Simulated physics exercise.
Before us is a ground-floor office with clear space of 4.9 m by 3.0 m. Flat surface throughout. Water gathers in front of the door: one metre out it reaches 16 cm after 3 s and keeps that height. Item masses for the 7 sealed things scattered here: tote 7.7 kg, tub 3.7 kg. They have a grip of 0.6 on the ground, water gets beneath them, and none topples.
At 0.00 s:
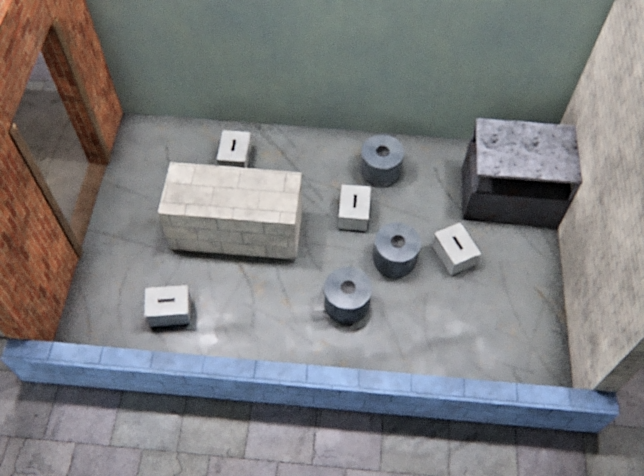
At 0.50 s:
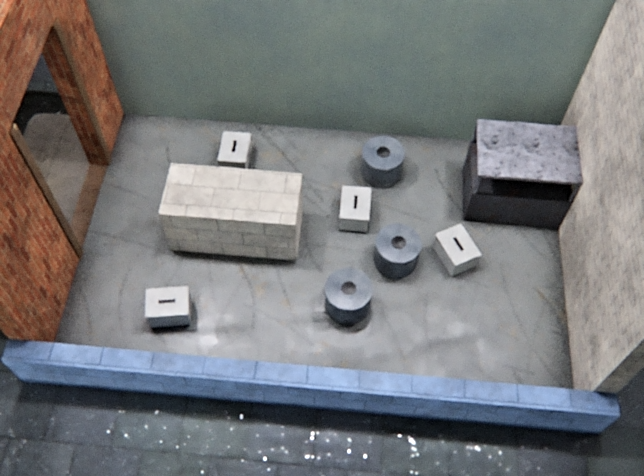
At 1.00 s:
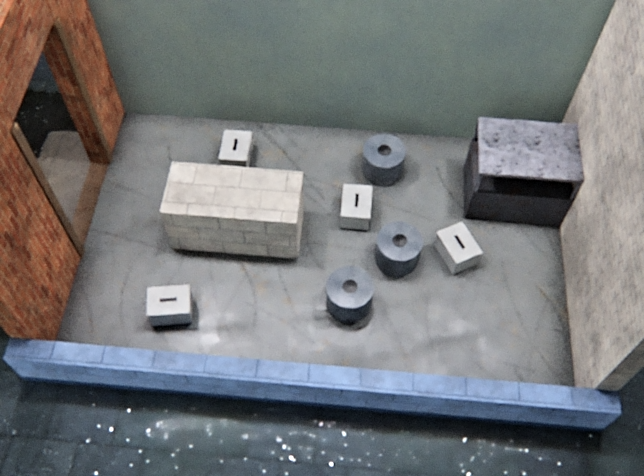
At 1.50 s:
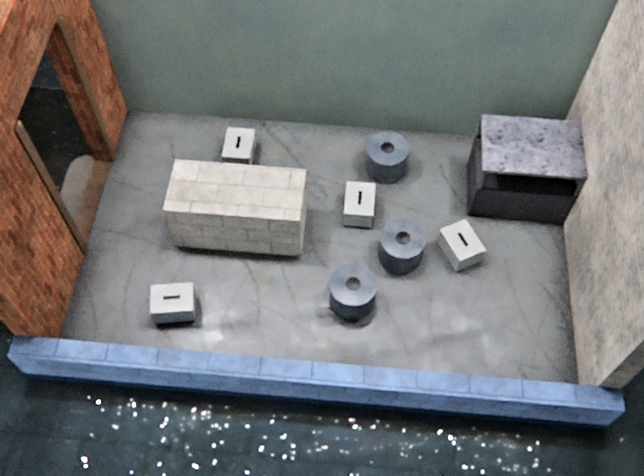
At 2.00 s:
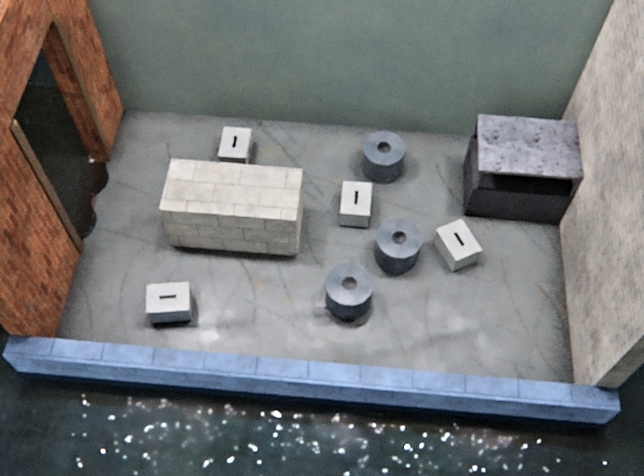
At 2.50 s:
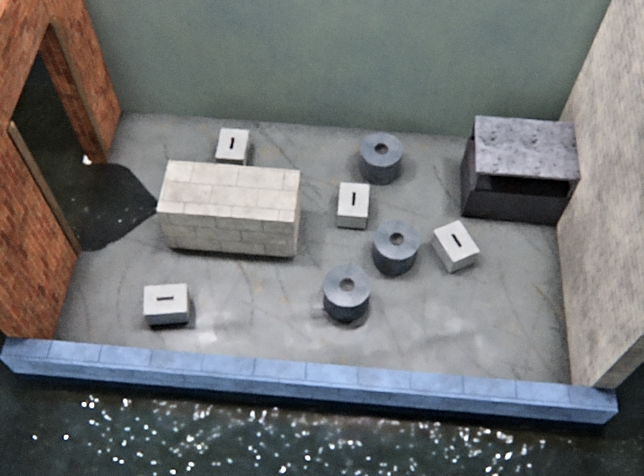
In a walled room with pale boxes and round grey tubs, dark water spread outside along the low blue wall, then crept through the left doorway across the floor, while nothing inside moved.
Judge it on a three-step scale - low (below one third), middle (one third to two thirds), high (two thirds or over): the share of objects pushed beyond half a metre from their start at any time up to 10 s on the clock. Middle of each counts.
Middle.
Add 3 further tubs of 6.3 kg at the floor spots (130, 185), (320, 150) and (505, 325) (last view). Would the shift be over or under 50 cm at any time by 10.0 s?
One by one, in that order: Above it, above it, below it.
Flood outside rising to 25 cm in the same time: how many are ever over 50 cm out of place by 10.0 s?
The count would be 5.
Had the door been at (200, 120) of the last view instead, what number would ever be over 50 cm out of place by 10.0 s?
In that case the number is 4.
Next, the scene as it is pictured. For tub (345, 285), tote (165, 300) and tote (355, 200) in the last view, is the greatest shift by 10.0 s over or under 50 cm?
Same order as the question: Greater, greater, smaller.
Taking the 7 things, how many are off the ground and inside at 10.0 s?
I'd say 3 of them.
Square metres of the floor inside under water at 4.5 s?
About 5.0 m2.
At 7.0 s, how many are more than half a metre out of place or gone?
It comes to 2.
After 3.5 s 0 of 7 are over 50 cm from their spots; 0 afloat.
After 4.5 s 0 of 7 are over 50 cm from their spots; 0 afloat.
After 7.0 s 2 of 7 are over 50 cm from their spots; 0 afloat.
After 10.0 s 4 of 7 are over 50 cm from their spots, and 4 have been at some point; 3 afloat.
